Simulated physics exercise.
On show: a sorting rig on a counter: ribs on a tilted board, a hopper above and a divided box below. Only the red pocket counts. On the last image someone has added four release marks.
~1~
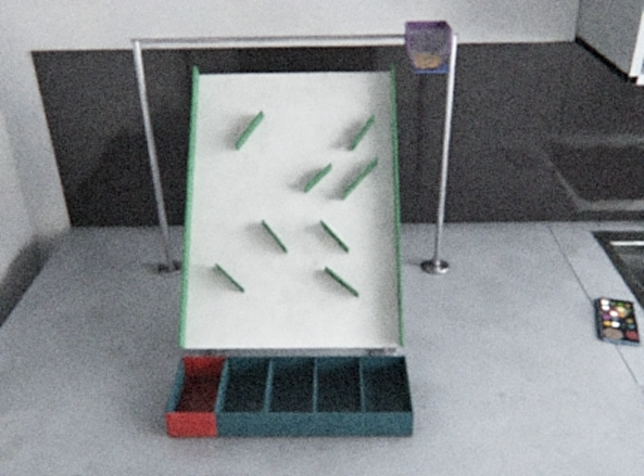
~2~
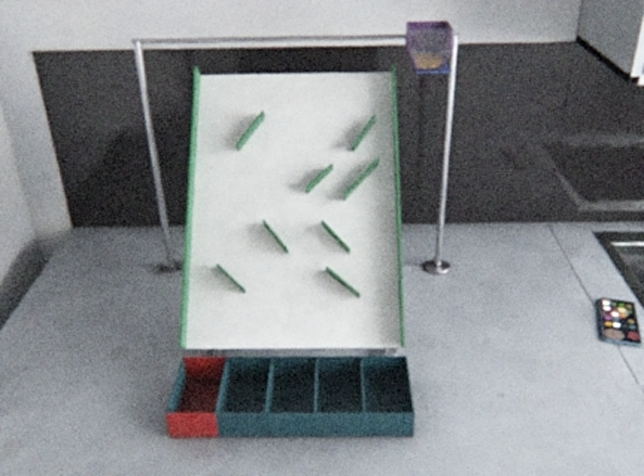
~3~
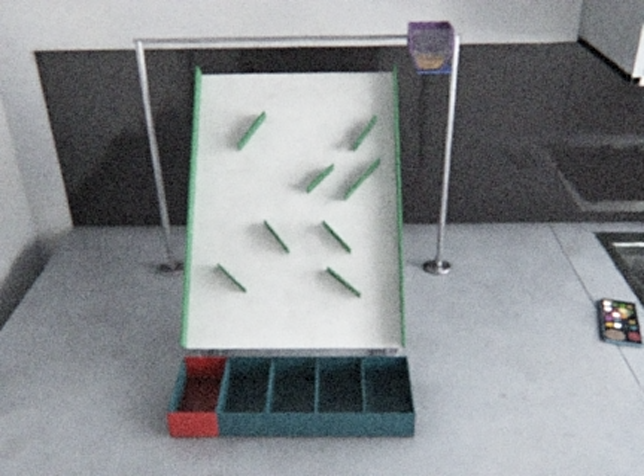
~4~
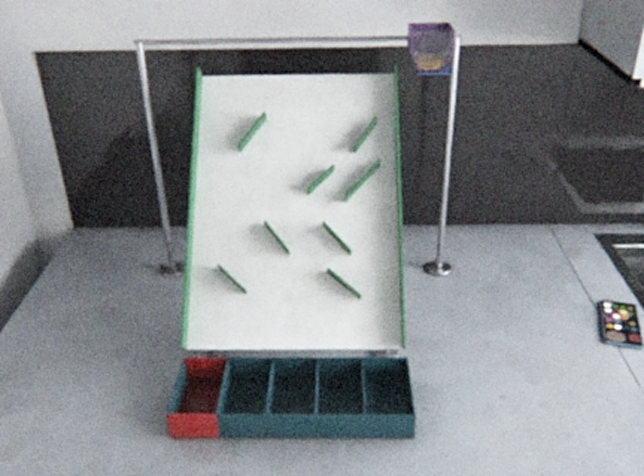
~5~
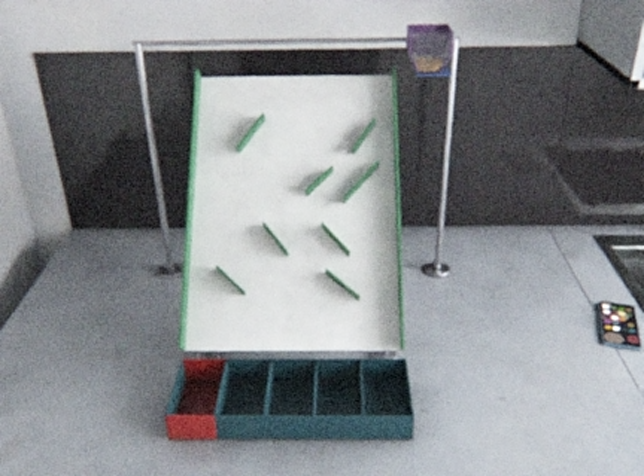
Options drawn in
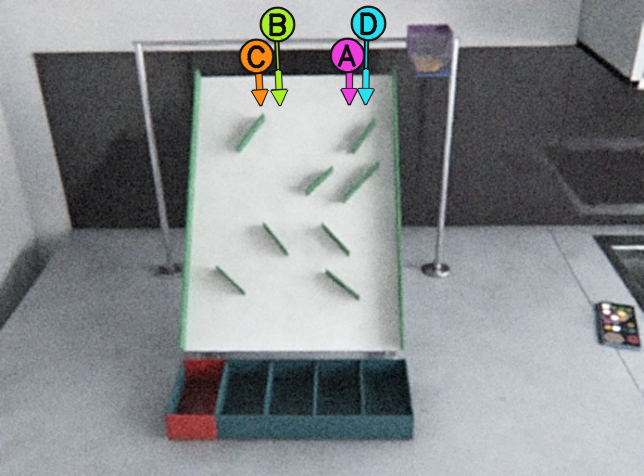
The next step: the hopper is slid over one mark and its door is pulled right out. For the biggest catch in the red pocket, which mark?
C beats the others.
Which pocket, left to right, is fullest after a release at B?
It is the fourth one.
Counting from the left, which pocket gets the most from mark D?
The fifth.
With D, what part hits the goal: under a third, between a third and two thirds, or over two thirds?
Mark D gives under a third.
On the marked copy, mark A meets the board at (349, 98); mark B meets the board at (279, 99); mark C meets the board at (260, 99); mark D meets the board at (365, 98).
If A is chosen, only a few in the red pocket, the bulk in other pockets, a small share outside the box.
If B is chosen, only a few in the red pocket, the bulk in other pockets, close to a quarter outside the box.
If C is chosen, close to two thirds in the red pocket, close to a quarter in other pockets, a small share outside the box.
If D is chosen, only a few in the red pocket, the bulk in other pockets, a small share outside the box.
